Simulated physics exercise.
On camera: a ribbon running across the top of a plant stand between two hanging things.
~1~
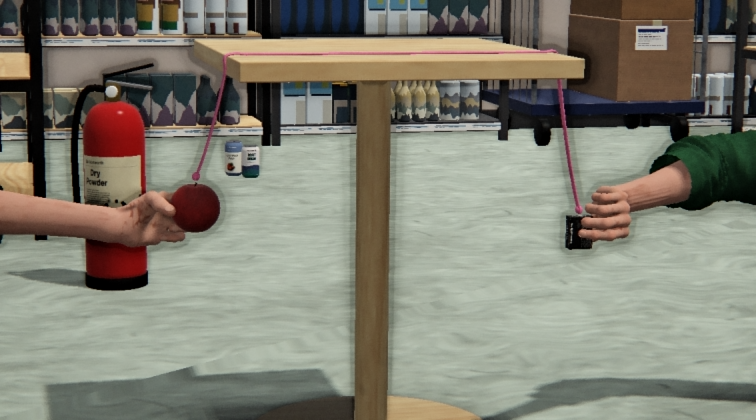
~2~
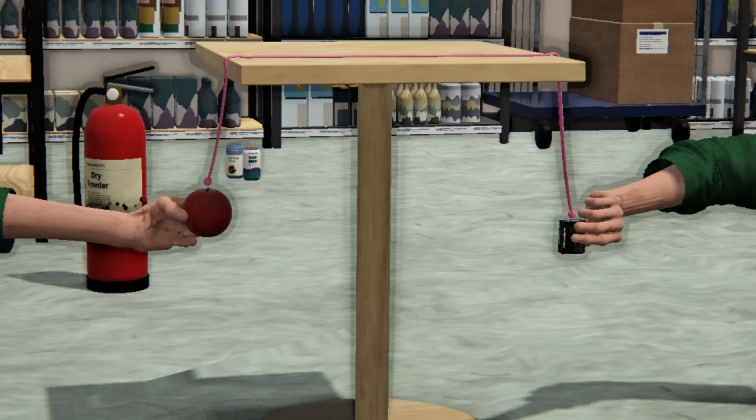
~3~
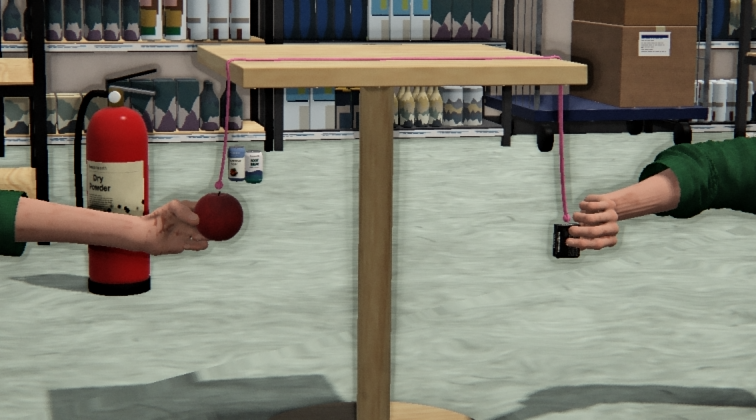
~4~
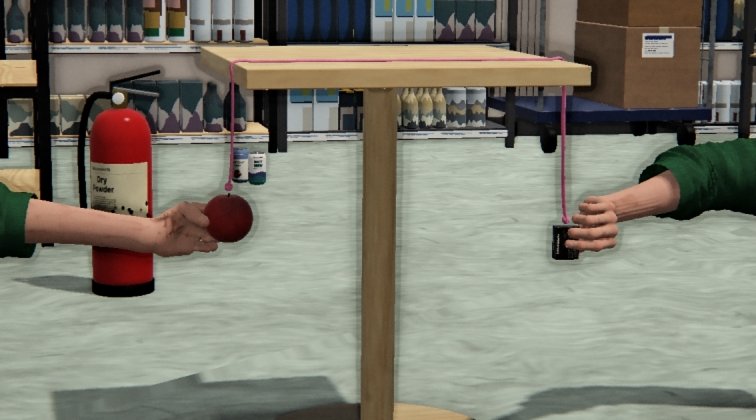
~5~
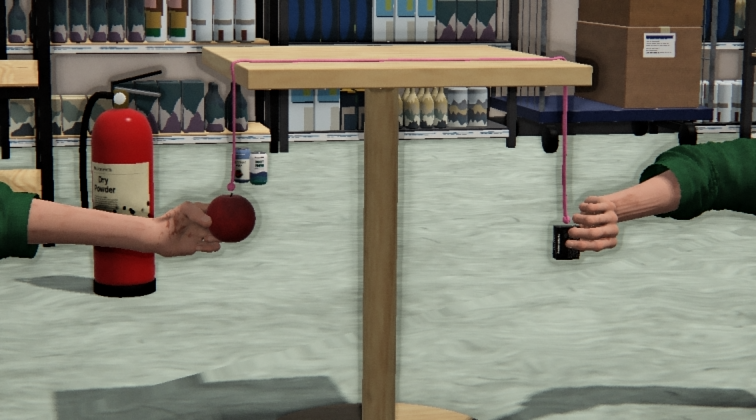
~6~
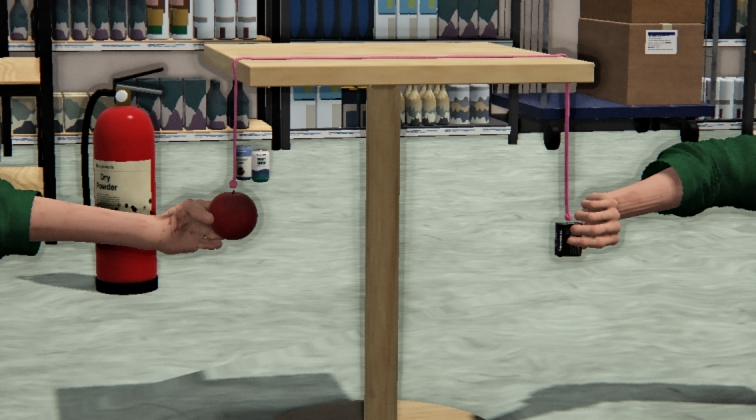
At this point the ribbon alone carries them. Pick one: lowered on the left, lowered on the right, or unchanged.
Lowered on the left.
Then, 0.50 s after the last picture, left apple down on the floor; right matchbox pulled up onto the top.
Then, 0.82 s after the last picture, left apple down on the floor; right matchbox down on the floor.
At rest, left apple down on the floor; right matchbox down on the floor. The ribbon sinks on the left side.
